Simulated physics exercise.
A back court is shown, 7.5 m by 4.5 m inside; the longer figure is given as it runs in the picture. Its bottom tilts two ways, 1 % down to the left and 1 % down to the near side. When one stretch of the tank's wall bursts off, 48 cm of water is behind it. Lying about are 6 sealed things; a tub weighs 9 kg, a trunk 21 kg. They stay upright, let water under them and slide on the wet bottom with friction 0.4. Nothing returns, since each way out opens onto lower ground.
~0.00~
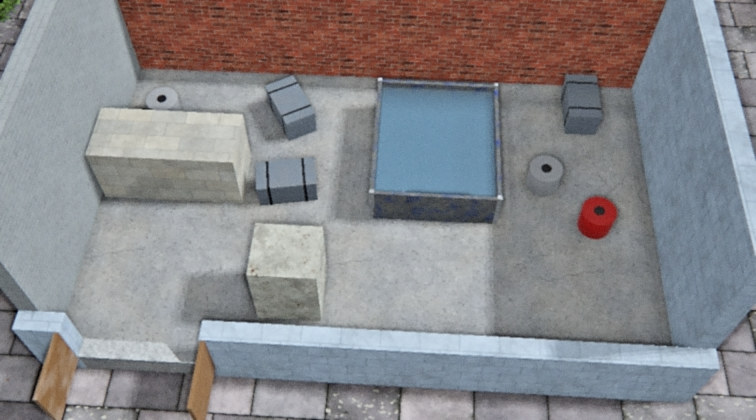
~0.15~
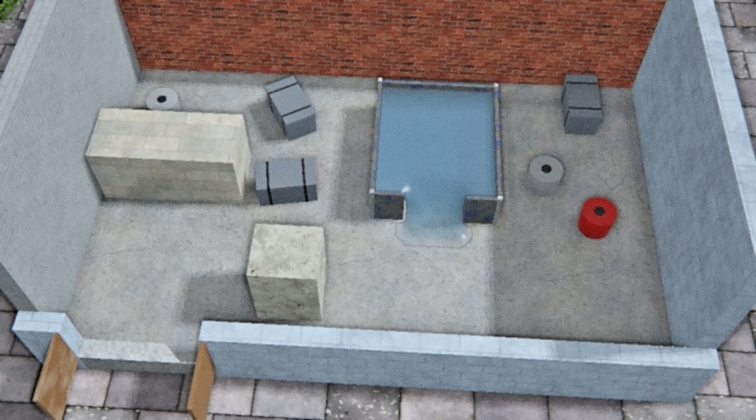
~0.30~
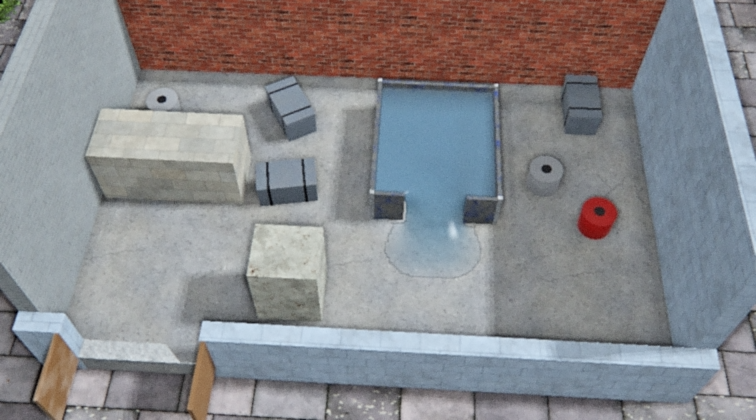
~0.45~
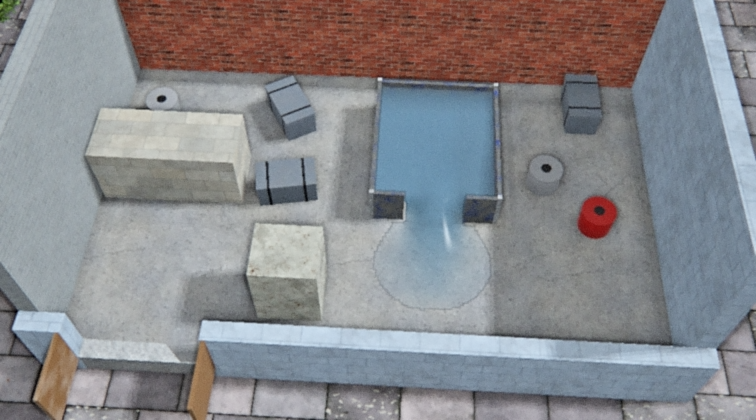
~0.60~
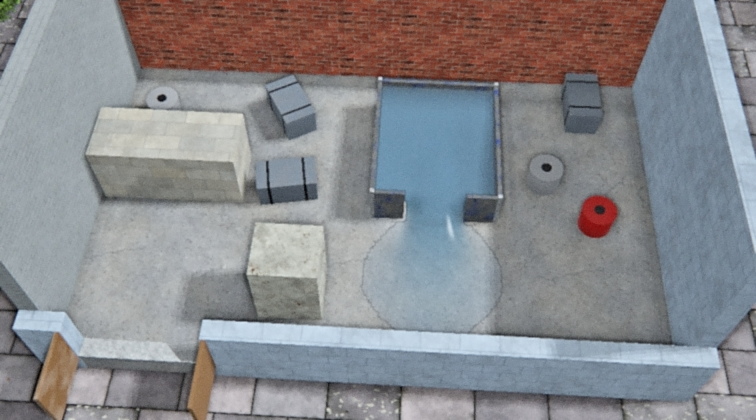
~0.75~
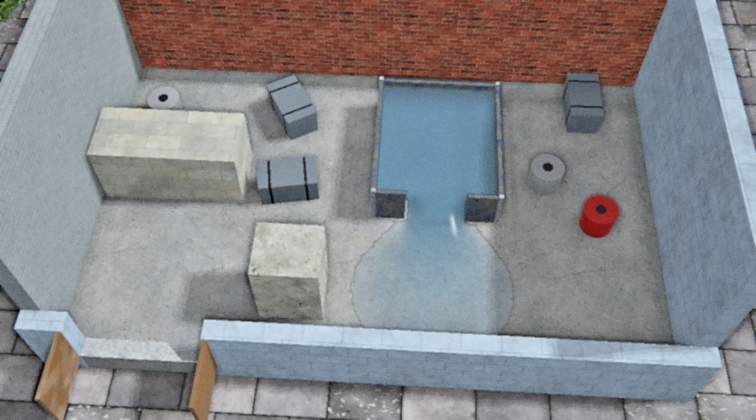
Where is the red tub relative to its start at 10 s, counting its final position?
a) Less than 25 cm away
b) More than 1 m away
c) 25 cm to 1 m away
Answer: C.
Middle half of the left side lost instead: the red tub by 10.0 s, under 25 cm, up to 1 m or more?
So, for the red tub: It holds steady.
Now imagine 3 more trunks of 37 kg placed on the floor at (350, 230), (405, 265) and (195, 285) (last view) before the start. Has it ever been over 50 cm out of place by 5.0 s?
Order as asked - not as far, farther, not as far.
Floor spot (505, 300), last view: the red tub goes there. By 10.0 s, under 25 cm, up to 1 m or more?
I'd say it lands far off.
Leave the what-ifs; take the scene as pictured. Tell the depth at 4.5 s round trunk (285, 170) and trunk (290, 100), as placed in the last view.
I'd estimate 2 cm for the first and 0 cm for the second.
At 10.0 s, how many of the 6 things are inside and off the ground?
By my count, 2.
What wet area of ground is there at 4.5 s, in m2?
Wet: Near 20 m2.
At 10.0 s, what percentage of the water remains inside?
Somewhere near 92 percent, give or take.
After 2.0 s the red tub is near (601, 210), 0.0 m from its start, aground; 0 of 6 are out; 0 afloat.
After 4.5 s the red tub is near (594, 204), 0.1 m from its start, aground; 0 of 6 are out; 0 afloat.
After 7.0 s the red tub is near (580, 192), 0.4 m from its start, aground; 0 of 6 are out; 0 afloat.
After 10.0 s the red tub is near (579, 192), 0.4 m from its start, aground; 0 of 6 are out; 2 afloat.
